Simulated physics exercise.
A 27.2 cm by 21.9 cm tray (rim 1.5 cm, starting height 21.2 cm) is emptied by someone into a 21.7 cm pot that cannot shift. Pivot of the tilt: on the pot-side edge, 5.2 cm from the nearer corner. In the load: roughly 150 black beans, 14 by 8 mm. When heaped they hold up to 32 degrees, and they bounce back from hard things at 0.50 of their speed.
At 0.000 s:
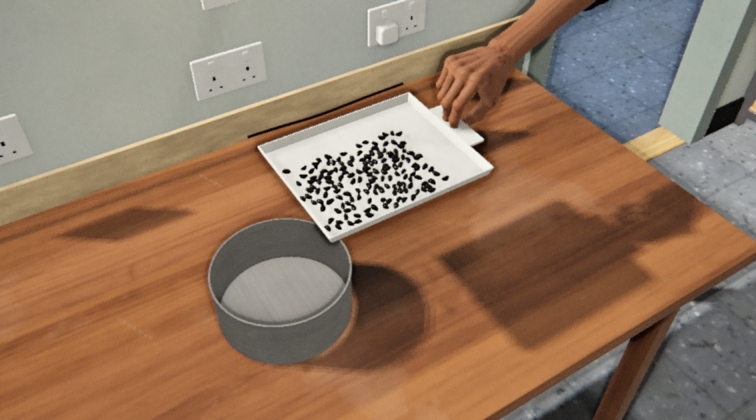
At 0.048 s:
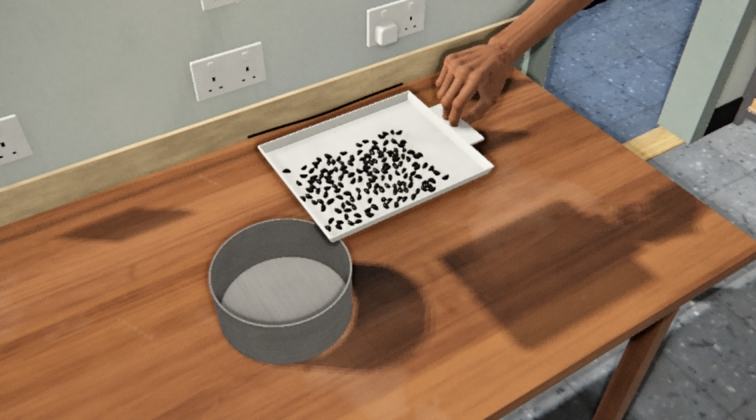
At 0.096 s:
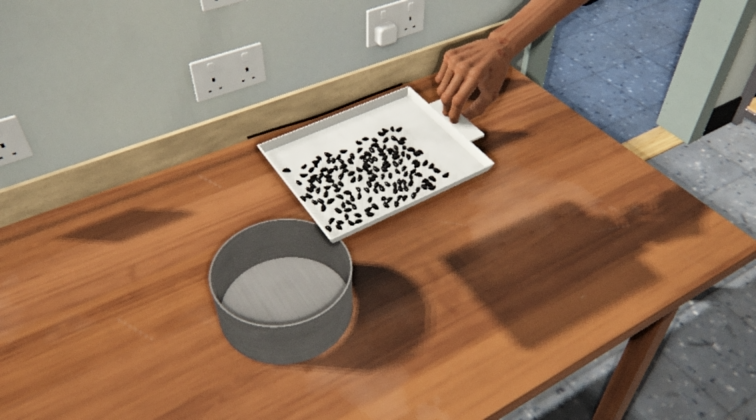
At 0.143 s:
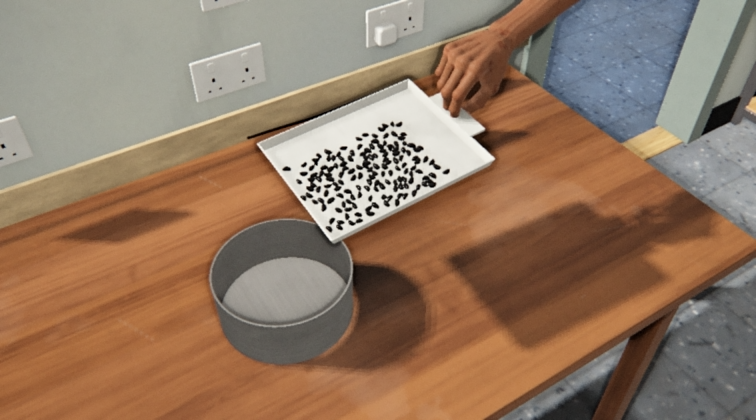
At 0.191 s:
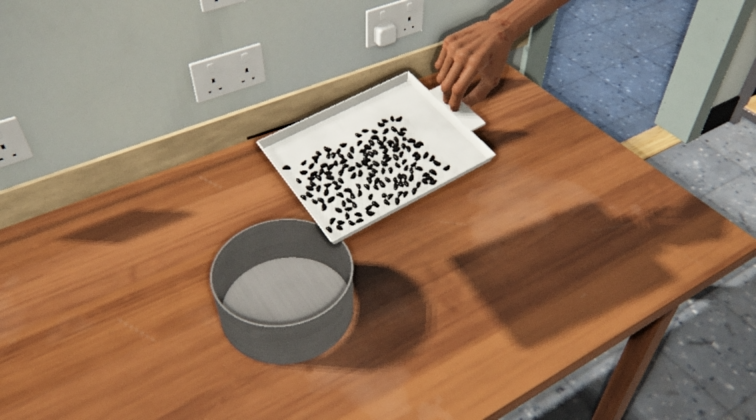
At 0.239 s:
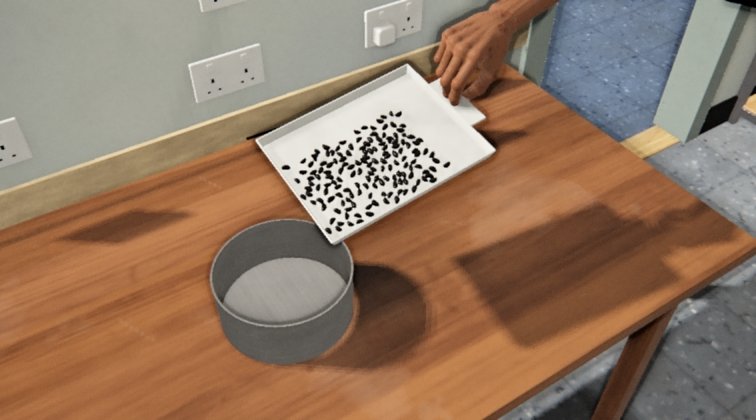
A hand gripping the handle of a white tray of black beans, slowly tilting it beside a round grey pot on a wooden table.
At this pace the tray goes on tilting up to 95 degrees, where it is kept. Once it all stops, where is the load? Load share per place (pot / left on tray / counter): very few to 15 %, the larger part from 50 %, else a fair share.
Pot: The larger part; left on the tray: Very few; counter: A fair share.
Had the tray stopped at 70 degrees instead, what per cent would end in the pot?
That comes out at some 55 per cent.
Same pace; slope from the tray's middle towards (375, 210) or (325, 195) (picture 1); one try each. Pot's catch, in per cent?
Some 35 and 95 per cent.
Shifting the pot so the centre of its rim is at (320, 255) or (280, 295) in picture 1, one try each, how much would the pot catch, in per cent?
First try around 65 %, second around 95 %.
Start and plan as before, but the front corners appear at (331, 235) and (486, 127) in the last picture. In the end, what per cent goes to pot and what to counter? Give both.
Split: Pot = 95, counter = 5.
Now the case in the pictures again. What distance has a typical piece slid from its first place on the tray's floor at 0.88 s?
I'd say close to 8 centimetres.
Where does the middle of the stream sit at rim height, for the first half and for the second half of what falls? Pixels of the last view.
Roughly (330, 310) to begin with, later roughly (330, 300).
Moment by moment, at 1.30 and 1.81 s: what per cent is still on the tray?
I'd say roughly 50, then roughly 0.
After 0.88 s, tilt 51 degrees; the tray holds 100 %, the pot 0 %.
After 1.30 s, tilt 77 degrees; the tray holds 50 %, the pot 15 %.
After 1.81 s, tilt 95 degrees; the tray holds 0 %, the pot 55 %.
In the end, at 2.9 s, pot 55 %, tray 0 %, counter 45 %.
